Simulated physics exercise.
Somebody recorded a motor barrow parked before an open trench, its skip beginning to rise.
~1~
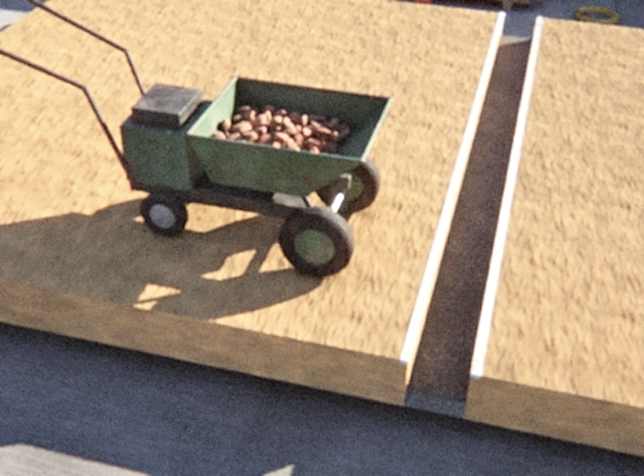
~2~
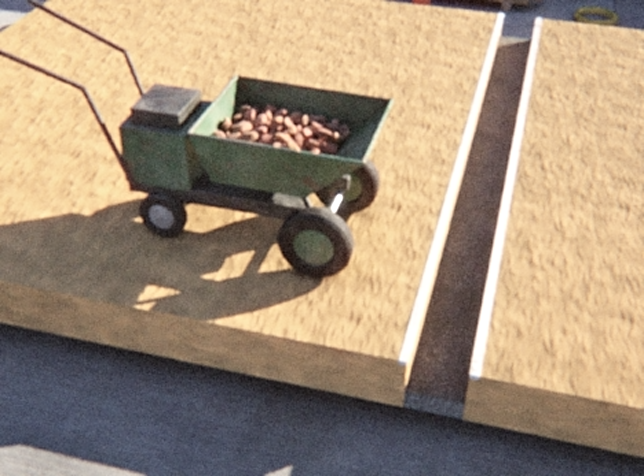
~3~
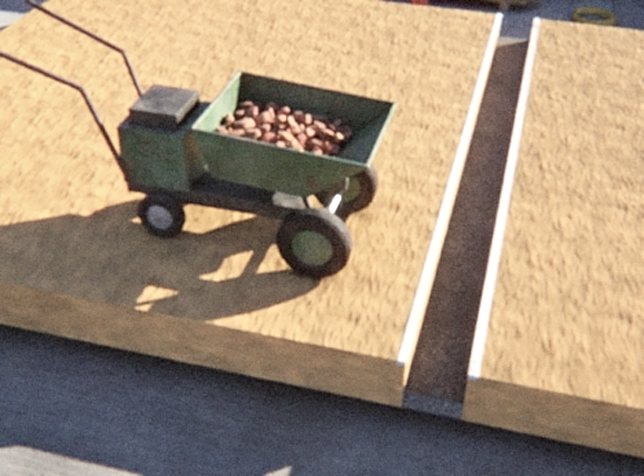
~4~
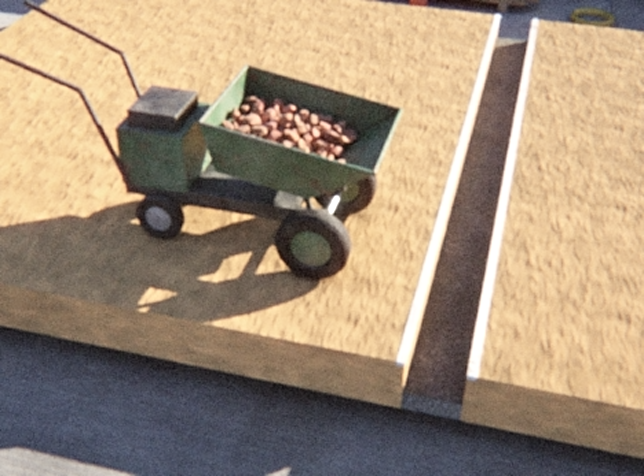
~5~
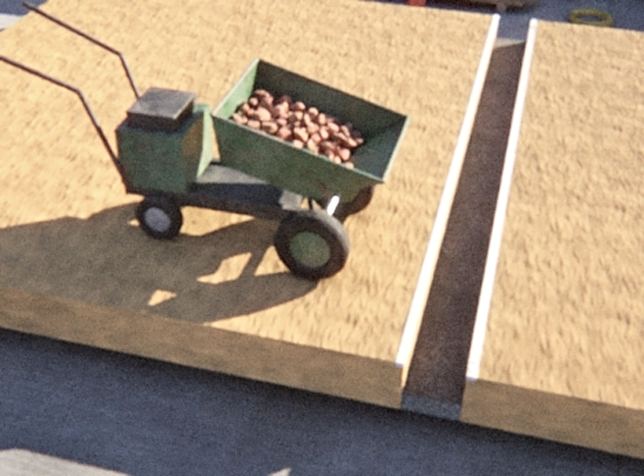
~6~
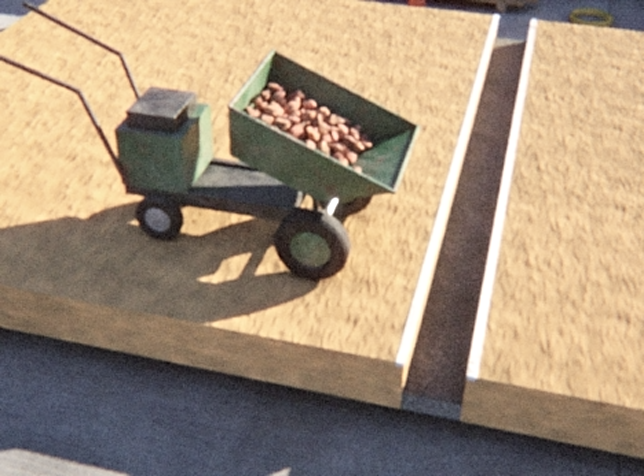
The green skip of a motor barrow, loaded with reddish-brown lumps of rubble, sits level at first, then begins to tilt slowly toward the narrow trench on the right. Its rear end lifts away from the engine box, steepening steadily until the skip is clearly tipped, while the wheels stay put.
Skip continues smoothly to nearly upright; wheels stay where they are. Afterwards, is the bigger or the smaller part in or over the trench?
I expect most of the load to land in the trench.
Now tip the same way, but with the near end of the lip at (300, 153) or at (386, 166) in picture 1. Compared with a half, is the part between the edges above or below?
Stop 1: Short of half. Stop 2: Beyond half.
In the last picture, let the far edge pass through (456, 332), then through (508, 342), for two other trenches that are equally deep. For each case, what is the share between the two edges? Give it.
About 60 %, then 100 %.
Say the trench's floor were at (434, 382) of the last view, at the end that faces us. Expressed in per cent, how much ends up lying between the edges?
Estimate: Approx. 70 per cent.
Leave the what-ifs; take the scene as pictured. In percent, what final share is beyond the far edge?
That share comes out near 0 in a hundred.
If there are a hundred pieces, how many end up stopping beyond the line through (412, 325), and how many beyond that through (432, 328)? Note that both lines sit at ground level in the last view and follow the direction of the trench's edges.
Near 90 % and near 70 %, in that order.
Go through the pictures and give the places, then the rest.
In the first picture, lip of the skip near (361, 162), level; top of the load near (271, 136), lumps of rubble; first edge of the trench near (415, 321); far edge near (483, 334), the trench under half as wide as the skip, and about half as deep as wide.
In the second picture, lip of the skip near (363, 164), tipped barely; top of the load near (265, 127).
In the third picture, lip of the skip near (367, 167), tipped barely; top of the load near (257, 132).
In the fourth picture, lip of the skip near (374, 174), tipped a little; top of the load near (262, 129).
In the fifth picture, lip of the skip near (383, 182), tipped clearly; top of the load near (270, 125).
In the sixth picture, lip of the skip near (394, 193), tipped clearly; top of the load near (265, 120); first edge of the trench near (411, 324); far edge near (479, 336).
Shortly afterwards, skip tipped steeply; the whole lot in the skip.
Next, skip tipped right over; near half in the skip; only a few short of the trench; near half in or heaped over the trench.
Some moments later, skip tipped right over; a little in the skip; only a few short of the trench; all but a few in or heaped over the trench; only a few beyond it.
In the end, skip tipped right over; a little in the skip; only a few short of the trench; all but a few in or heaped over the trench; only a few beyond it.
